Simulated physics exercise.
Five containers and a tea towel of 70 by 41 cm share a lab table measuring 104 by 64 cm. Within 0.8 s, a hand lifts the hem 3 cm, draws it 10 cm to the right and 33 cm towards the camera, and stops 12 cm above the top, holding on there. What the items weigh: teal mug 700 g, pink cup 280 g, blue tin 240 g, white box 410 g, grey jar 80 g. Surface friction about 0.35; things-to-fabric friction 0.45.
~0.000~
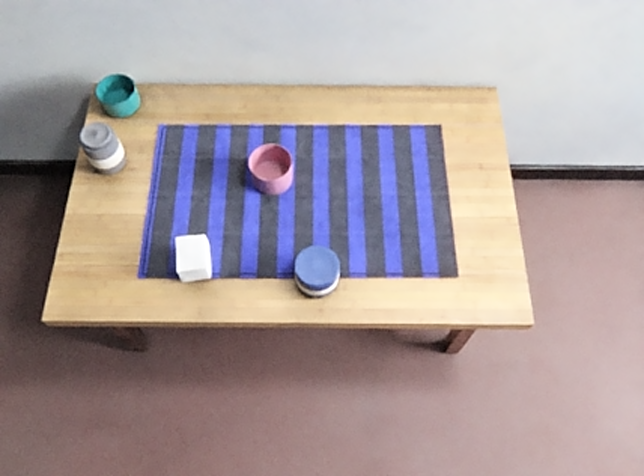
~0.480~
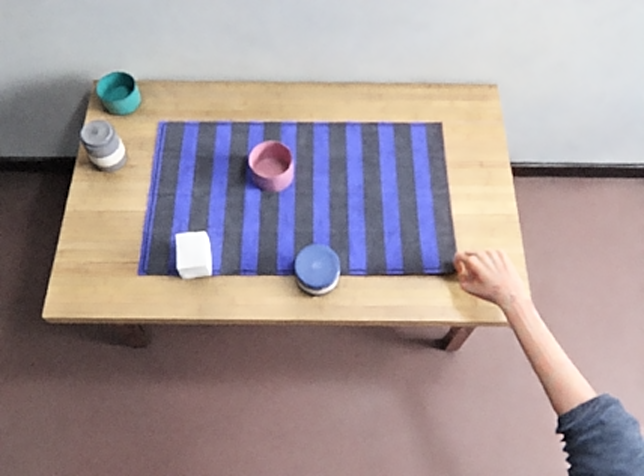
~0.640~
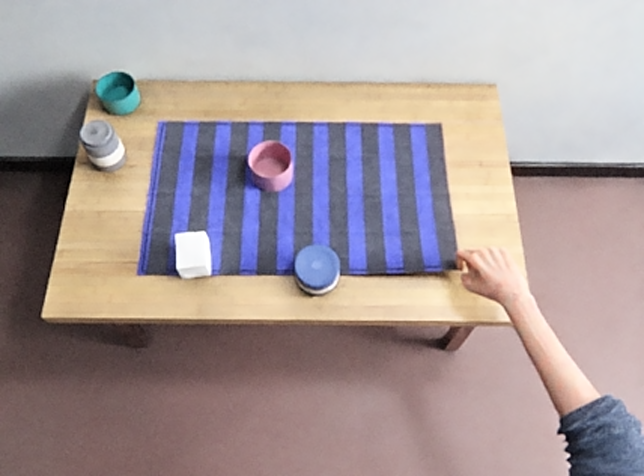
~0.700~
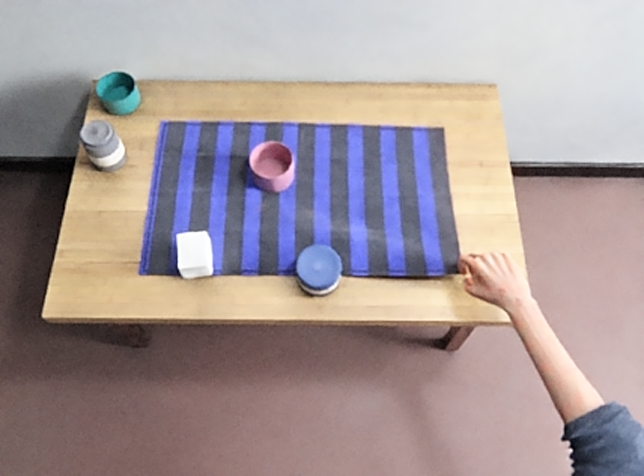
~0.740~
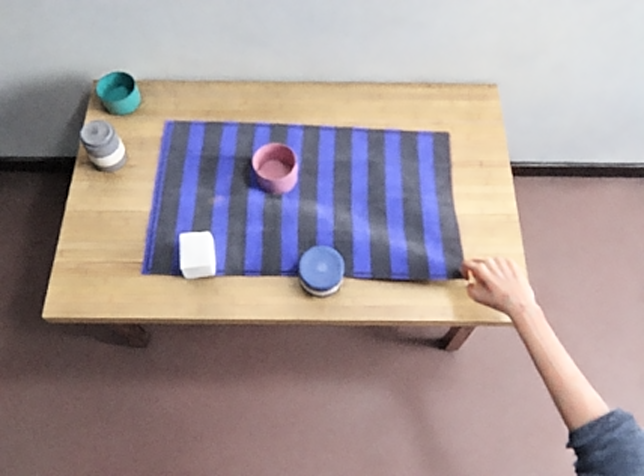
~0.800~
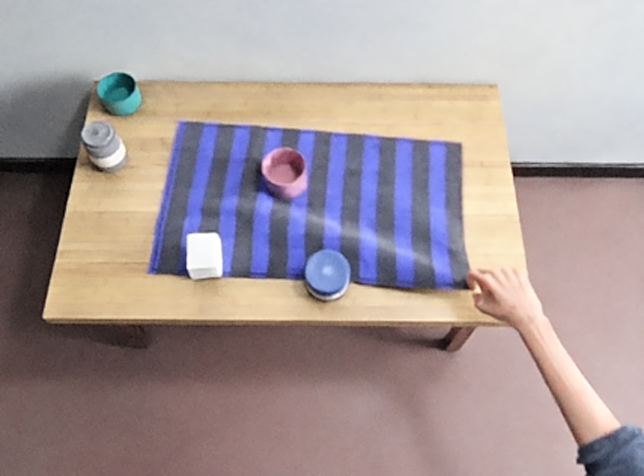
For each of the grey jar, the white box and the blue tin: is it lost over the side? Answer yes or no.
Answers: Grey jar - no; white box - no; blue tin - yes.
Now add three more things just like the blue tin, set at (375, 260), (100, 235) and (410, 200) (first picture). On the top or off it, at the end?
Log, listed order - lost / kept / lost.
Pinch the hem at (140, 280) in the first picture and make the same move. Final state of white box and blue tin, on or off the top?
Note - white box: Off the top; blue tin: Off the top.
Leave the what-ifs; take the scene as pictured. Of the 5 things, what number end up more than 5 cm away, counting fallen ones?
All told, 3.
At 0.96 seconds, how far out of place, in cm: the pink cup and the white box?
I'd put the pink cup at some 10 centimetres and the white box at some 8 centimetres.
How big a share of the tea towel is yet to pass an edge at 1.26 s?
Near 70 in a hundred.
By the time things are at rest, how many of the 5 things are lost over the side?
I count 1.
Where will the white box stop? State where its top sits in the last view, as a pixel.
At about (292, 283).
After 1.0 s, 100 % of the tea towel is still over the top; blue tin 9 cm off its start, white box 7 cm off its start, pink cup 12 cm off its start.
After 1.1 s, 85 % of the tea towel is still over the top; blue tin 15 cm off its start, white box 13 cm off its start, pink cup 22 cm off its start.
After 1.3 s, 70 % of the tea towel is still over the top; blue tin over the edge, white box 19 cm off its start at (277, 273), pink cup 30 cm off its start at (386, 227).
After 1.4 s, 65 % of the tea towel is still over the top; blue tin over the edge, white box 23 cm off its start, pink cup 35 cm off its start.
After 3.0 s, 65 % of the tea towel is still over the top; blue tin over the edge, white box 23 cm off its start at (292, 283), grey jar 0 cm off its start at (97, 132), pink cup 35 cm off its start at (403, 240).
